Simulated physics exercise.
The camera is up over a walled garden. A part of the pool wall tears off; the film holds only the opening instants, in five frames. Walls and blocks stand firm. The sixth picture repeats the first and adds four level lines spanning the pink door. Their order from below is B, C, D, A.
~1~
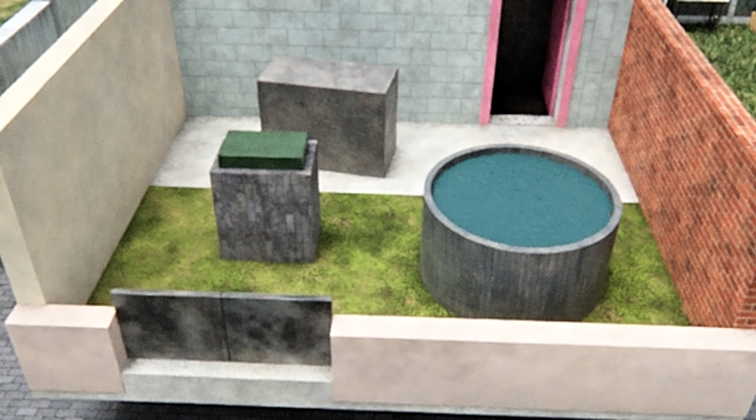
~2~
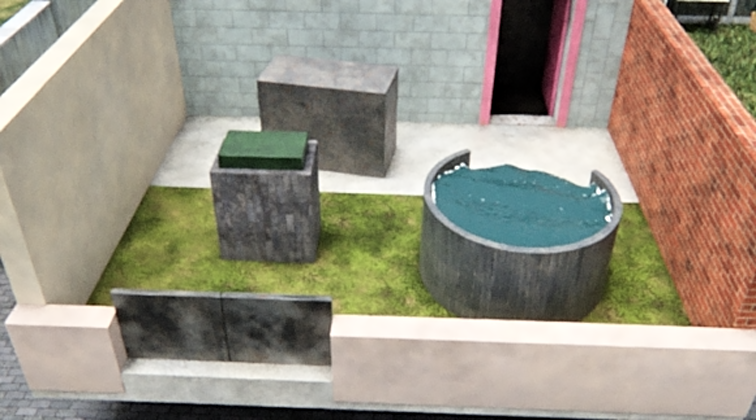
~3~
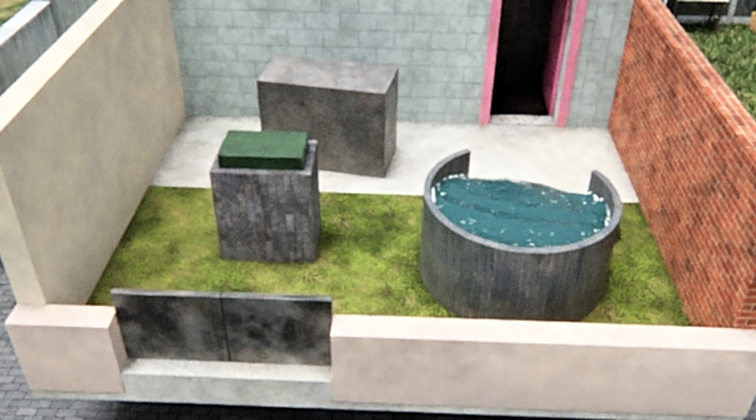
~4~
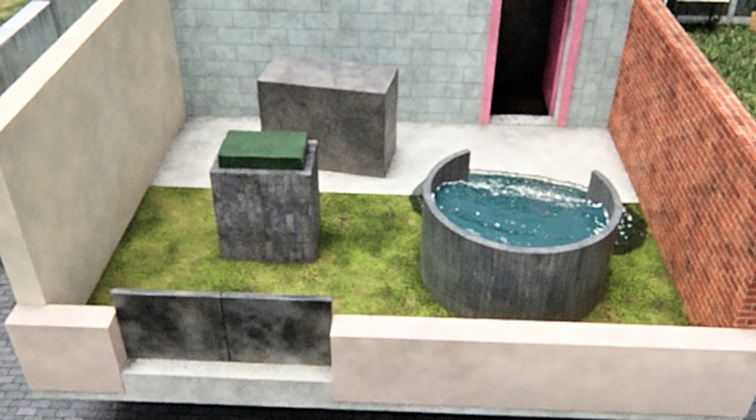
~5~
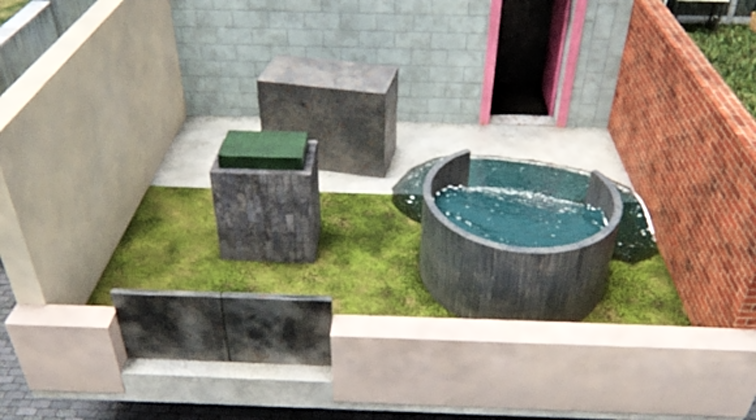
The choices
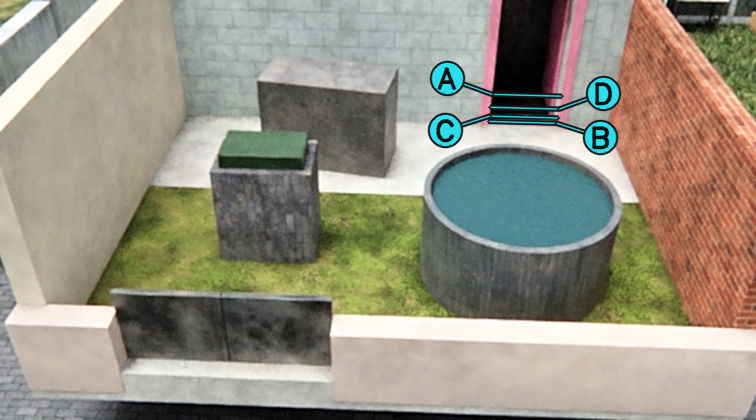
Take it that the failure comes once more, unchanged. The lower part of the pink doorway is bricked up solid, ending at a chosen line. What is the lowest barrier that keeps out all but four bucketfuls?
A will do.
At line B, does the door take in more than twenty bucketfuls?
Yes, clearly.
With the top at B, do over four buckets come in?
Yes, it does.
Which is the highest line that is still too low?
That is line D.
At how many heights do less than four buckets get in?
One of them.
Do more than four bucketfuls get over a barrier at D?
Yes.
On the marked copy, A at (526, 95); B at (522, 122); C at (523, 117); D at (524, 108); from the bottom up B, C, D, A.
With A, a splash gets over, under a bucket.
With B, dozens of bucketfuls pour in.
With C, dozens of bucketfuls pour in.
With D, about 9 bucketfuls get in.
